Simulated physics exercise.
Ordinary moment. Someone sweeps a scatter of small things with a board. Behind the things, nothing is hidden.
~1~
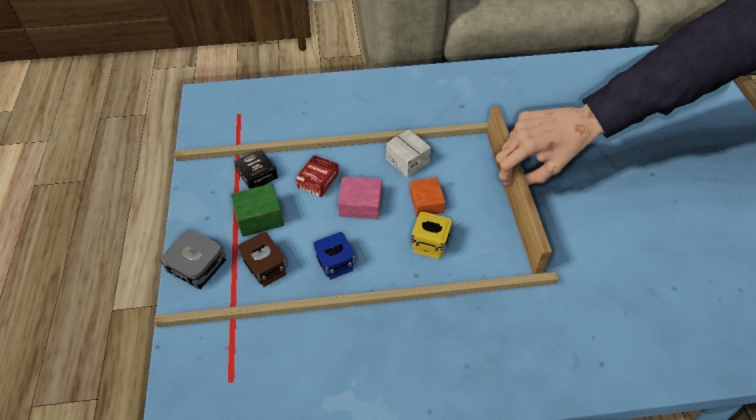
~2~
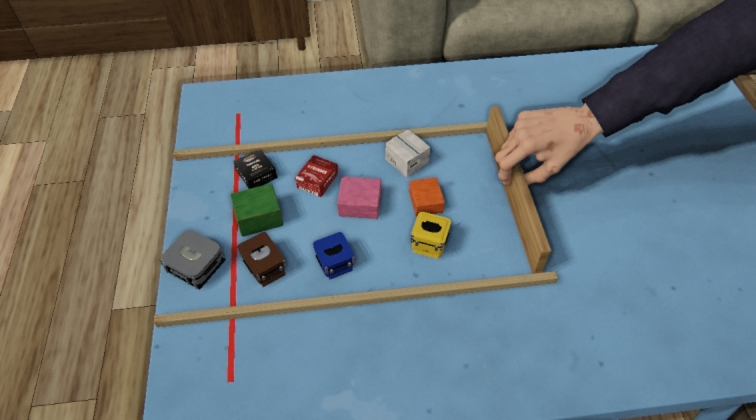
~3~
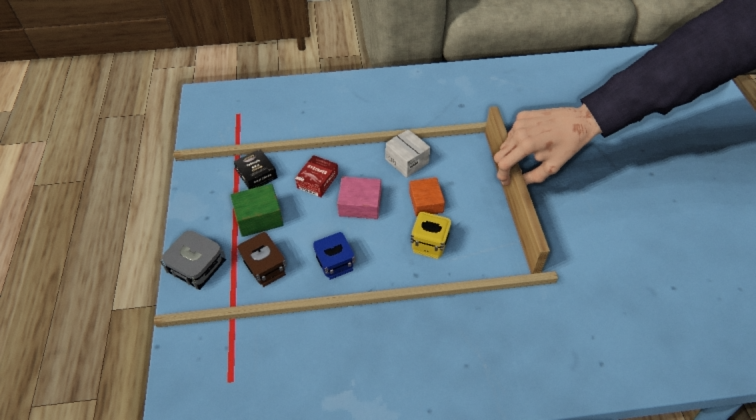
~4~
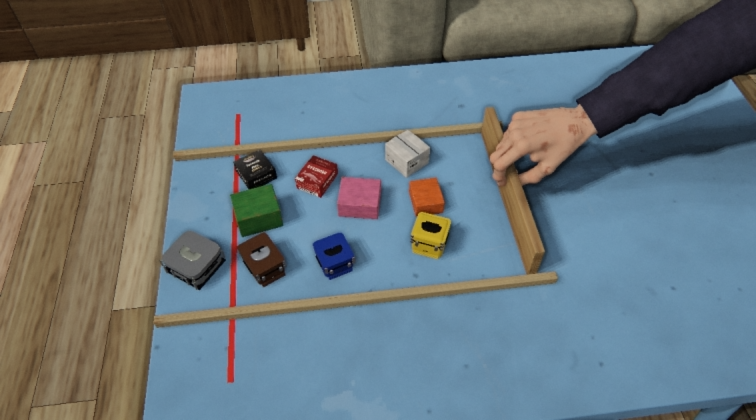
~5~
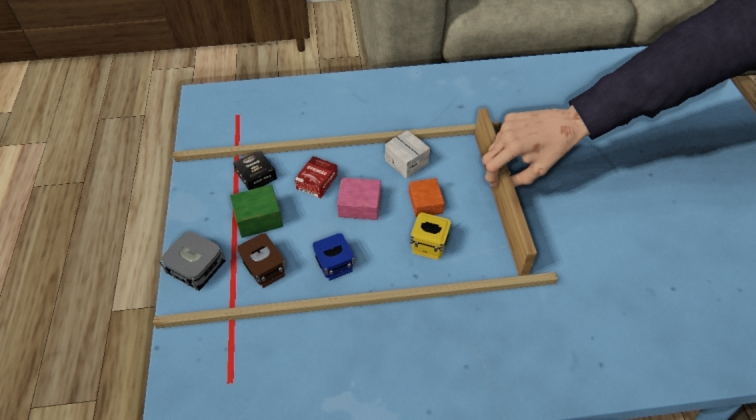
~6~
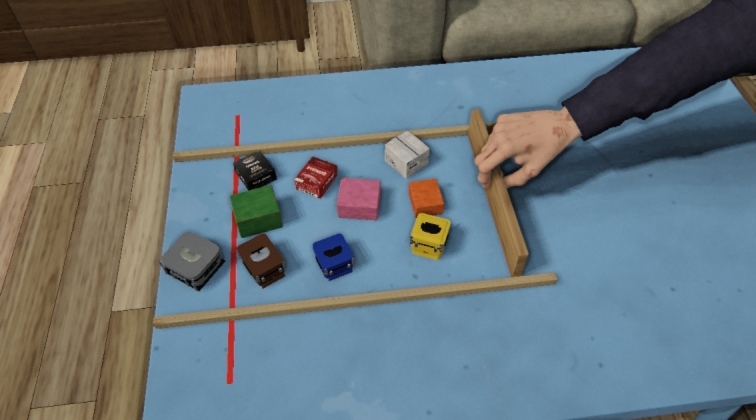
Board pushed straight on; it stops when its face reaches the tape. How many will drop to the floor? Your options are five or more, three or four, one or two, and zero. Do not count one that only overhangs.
My pick is three or four.
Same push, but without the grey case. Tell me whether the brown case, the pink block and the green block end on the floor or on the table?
Brown case - gone, pink block - safe, green block - gone.
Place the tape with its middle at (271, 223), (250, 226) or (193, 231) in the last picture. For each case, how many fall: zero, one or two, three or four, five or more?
Spot one gives just one or two, spot two one to two, spot three more than four.
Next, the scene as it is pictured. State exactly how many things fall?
In all, 3 of them.
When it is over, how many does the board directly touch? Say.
Total: 3.
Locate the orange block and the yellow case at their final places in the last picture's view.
Answer: First (219, 218), after that (214, 264).
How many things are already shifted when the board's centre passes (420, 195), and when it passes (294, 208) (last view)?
Counting first: 3, next 10.
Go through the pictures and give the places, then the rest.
The first frame shows grey case (194, 259); black box (256, 169); green block (258, 210); board (515, 185); tape (236, 226).
The second frame shows black box (256, 170); white box (407, 153).
The third frame shows green block (257, 210); yellow case (431, 235).
The fourth frame shows grey case (194, 260); blue case (334, 256).
The fifth frame shows black box (255, 171); red box (317, 177).
The sixth frame shows grey case (193, 261); black box (255, 171); green block (257, 212); board (495, 188); tape (234, 227).
A little later, none off yet; grey case at rest near (193, 261); black box at rest near (255, 171); green block at rest near (257, 212).
Next, none off yet; grey case moving near (189, 261); black box shifted a little near (239, 166); green block shifted about its own width near (221, 214).
When it is over, the number that fall off is three or four; down, brown case, green block and grey case.
